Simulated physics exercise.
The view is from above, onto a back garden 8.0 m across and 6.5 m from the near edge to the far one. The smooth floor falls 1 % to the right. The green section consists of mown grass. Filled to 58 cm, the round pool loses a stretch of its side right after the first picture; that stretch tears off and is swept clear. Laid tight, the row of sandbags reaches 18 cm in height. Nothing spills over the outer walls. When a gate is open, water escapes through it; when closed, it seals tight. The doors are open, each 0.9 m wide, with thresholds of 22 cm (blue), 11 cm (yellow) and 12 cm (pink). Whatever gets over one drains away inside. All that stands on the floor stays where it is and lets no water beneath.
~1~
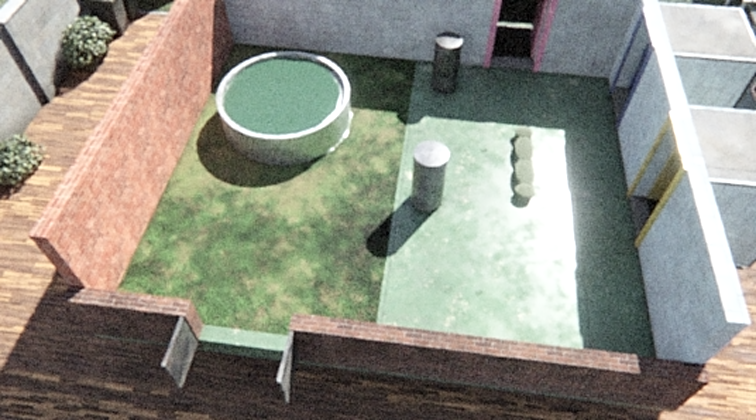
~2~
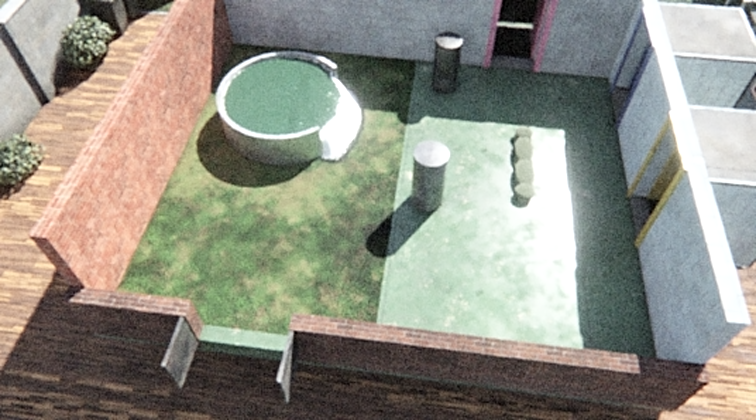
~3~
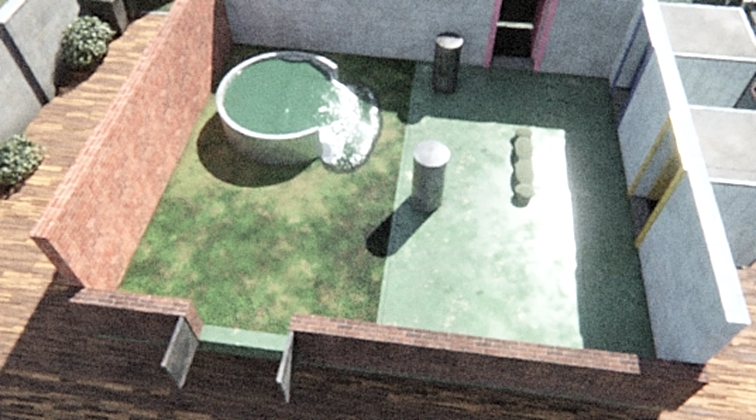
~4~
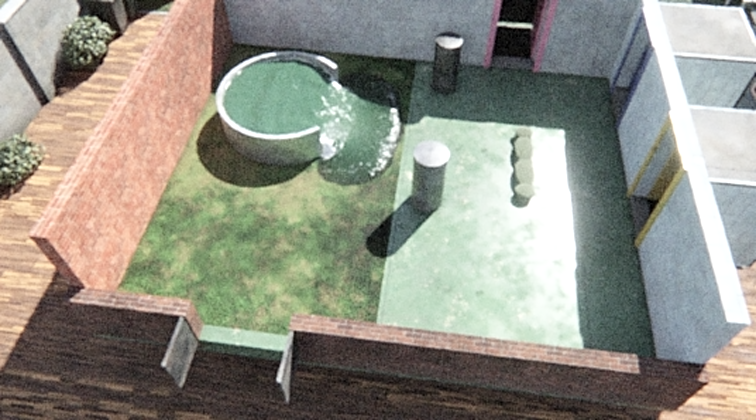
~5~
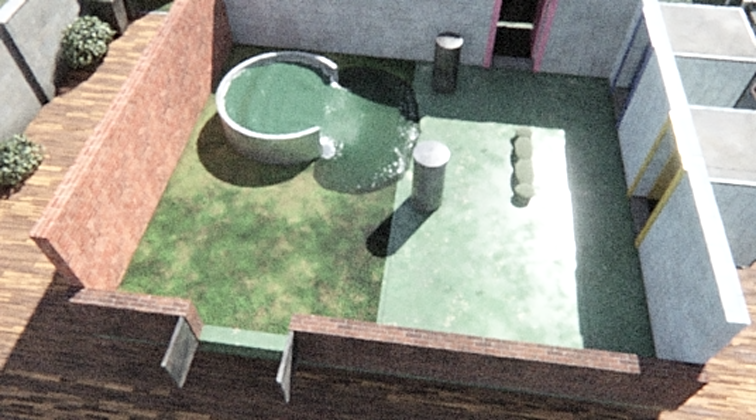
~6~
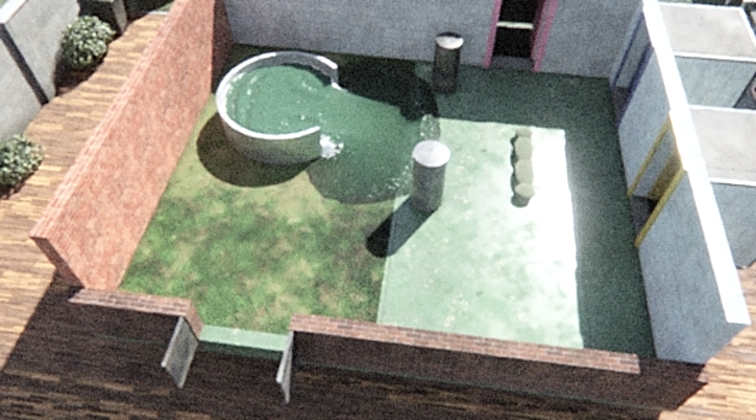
To begin with, a round pool of still green water stands on the grass of a walled back garden seen from above. Its right side breaks open and water gushes out in white foam, then spreads rightward over the grass and onto the smooth floor, around the nearby posts, as the pool's level drops.
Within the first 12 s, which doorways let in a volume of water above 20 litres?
The blue door is going to undershoot the limit; the yellow door is going to undershoot the limit; the pink door is going to undershoot the limit.
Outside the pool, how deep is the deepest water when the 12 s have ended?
It tops out at some 10 cm.
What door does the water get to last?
The yellow one.
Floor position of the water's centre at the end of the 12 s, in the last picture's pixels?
I'd say somewhere around (466, 193).
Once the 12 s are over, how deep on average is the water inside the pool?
About 3 cm.
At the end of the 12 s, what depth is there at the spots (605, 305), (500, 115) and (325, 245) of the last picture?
Spot one 8 cm, spot two 5 cm, spot three 5 cm.
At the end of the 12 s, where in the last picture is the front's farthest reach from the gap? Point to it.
Somewhere around (661, 384).
A moment later water covers 25 % of the floor and is deepest (24 cm) near (347, 134); blue door not reached, yellow door not reached, pink door not reached.
Soon after water covers 40 % of the floor and is deepest (28 cm) near (512, 180); blue door not reached, yellow door not reached, pink door 3 cm at the sill, 0 L in.
Next water covers 65 % of the floor and is deepest (26 cm) near (593, 95); blue door 22 cm at the sill, 0 L in, yellow door 2 cm at the sill, 0 L in, pink door 3 cm at the sill, 0 L in.
Later on water covers 75 % of the floor and is deepest (13 cm) near (645, 292); blue door 11 cm at the sill, 2 L in, yellow door 5 cm at the sill, 0 L in, pink door 9 cm at the sill, 1 L in.
At the end water covers 85 % of the floor and is deepest (10 cm) near (617, 192); blue door 6 cm at the sill, 2 L in, yellow door 10 cm at the sill, 0 L in, pink door 5 cm at the sill, 2 L in.
